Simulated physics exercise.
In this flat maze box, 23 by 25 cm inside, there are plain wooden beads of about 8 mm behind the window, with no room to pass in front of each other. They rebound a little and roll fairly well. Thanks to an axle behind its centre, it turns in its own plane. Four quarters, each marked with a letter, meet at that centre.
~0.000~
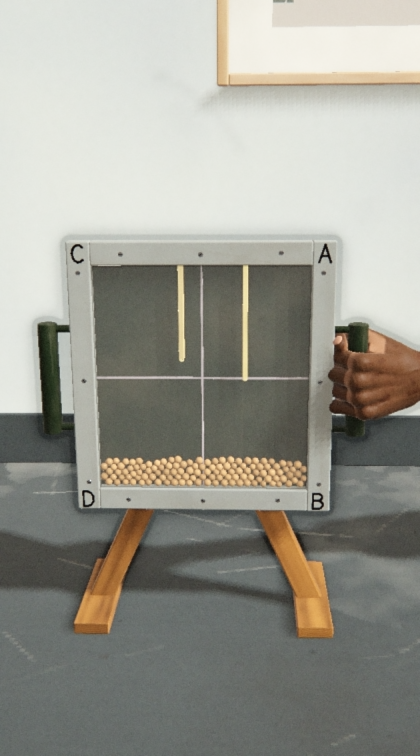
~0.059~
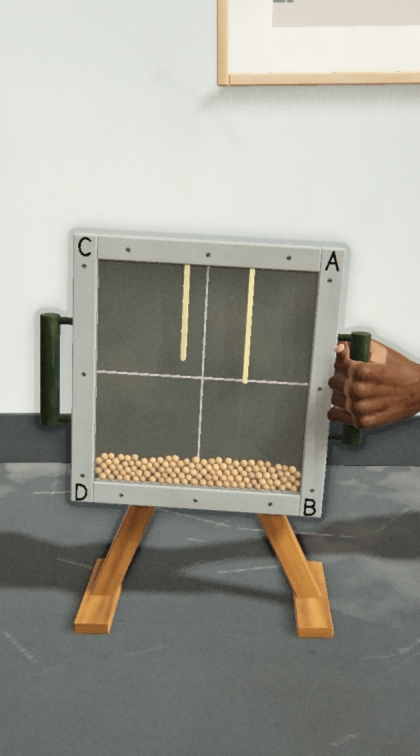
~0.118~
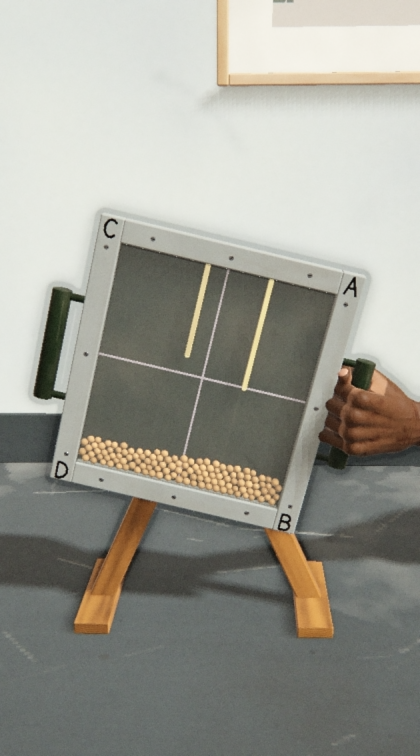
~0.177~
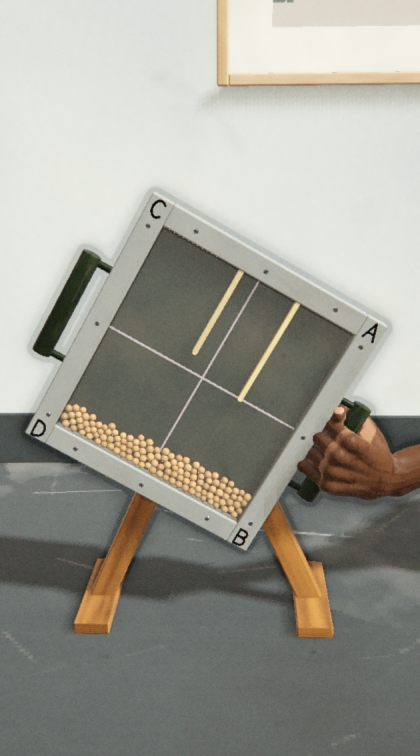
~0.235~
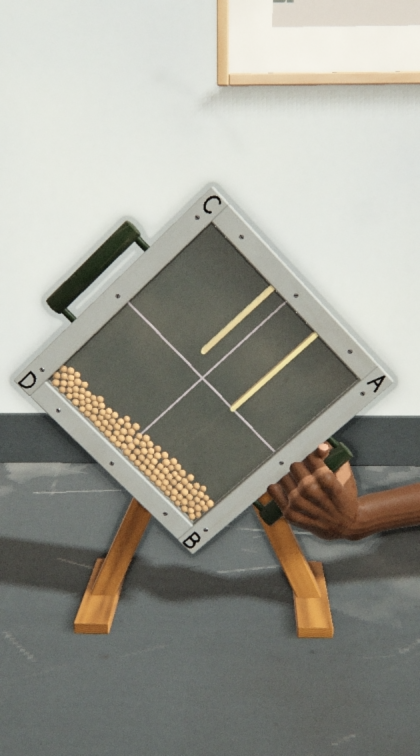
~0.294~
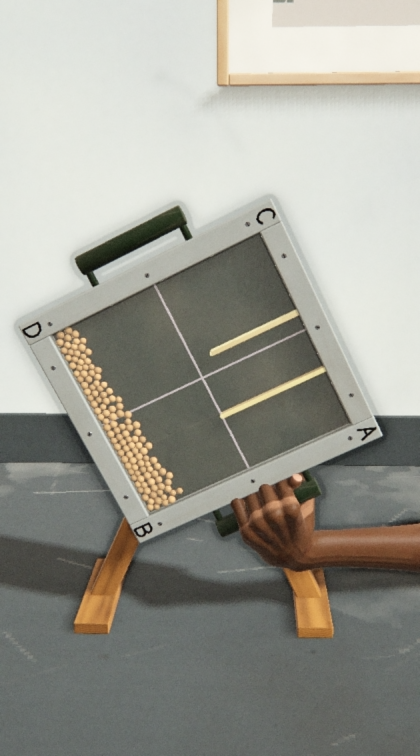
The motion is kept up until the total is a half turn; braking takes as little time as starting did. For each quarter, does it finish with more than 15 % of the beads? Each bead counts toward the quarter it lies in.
Quarter A: Yes; quarter B: No; quarter C: No; quarter D: No.
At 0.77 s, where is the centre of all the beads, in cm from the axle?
Offset: About 7 cm left, about 7 cm below.
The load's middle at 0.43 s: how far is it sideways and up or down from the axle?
Offset from axle: Approx. 10 cm left, 1 cm below.
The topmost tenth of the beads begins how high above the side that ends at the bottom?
Roughly 9 cm.
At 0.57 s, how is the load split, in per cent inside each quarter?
Quarter A: 35; quarter B: 60; quarter C: 0; quarter D: 5.
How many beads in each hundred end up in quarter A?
Share ending there: Approx. 95 %.
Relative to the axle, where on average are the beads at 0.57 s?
The middle lies about 8 cm left of the axle and around 3 cm underneath.
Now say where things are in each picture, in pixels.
In the first frame, level, about 120 beads; beads centred (202, 473); top one (178, 460); A (325, 253), B (318, 501), C (77, 254), D (89, 499).
In the second frame, turned 3° clockwise; beads centred (197, 472); top one (111, 456).
In the third frame, turned 14° clockwise; beads centred (182, 470); top one (91, 439).
In the fourth frame, turned 30° clockwise; beads centred (159, 462); top one (76, 408).
In the fifth frame, turned 47° clockwise; beads centred (136, 447); top one (63, 369).
In the sixth frame, turned 64° clockwise; beads centred (119, 426); top one (68, 331); A (368, 431), B (144, 531), C (266, 216), D (33, 331); walls (327, 367) to (223, 415), (300, 311) to (212, 353).
After 0.43 s it has turned 104°, the beads' middle is 10 cm left of and 1 cm below the axle; by quarter, B 70 %, D 30 %.
After 0.57 s it has turned 145°, the beads' middle is 8 cm left of and 3 cm below the axle; by quarter, A 35 %, B 60 %, D 5 %.
All still by 1.4 s, A 95 %, B 0 %, C 5 %, D 0 %.
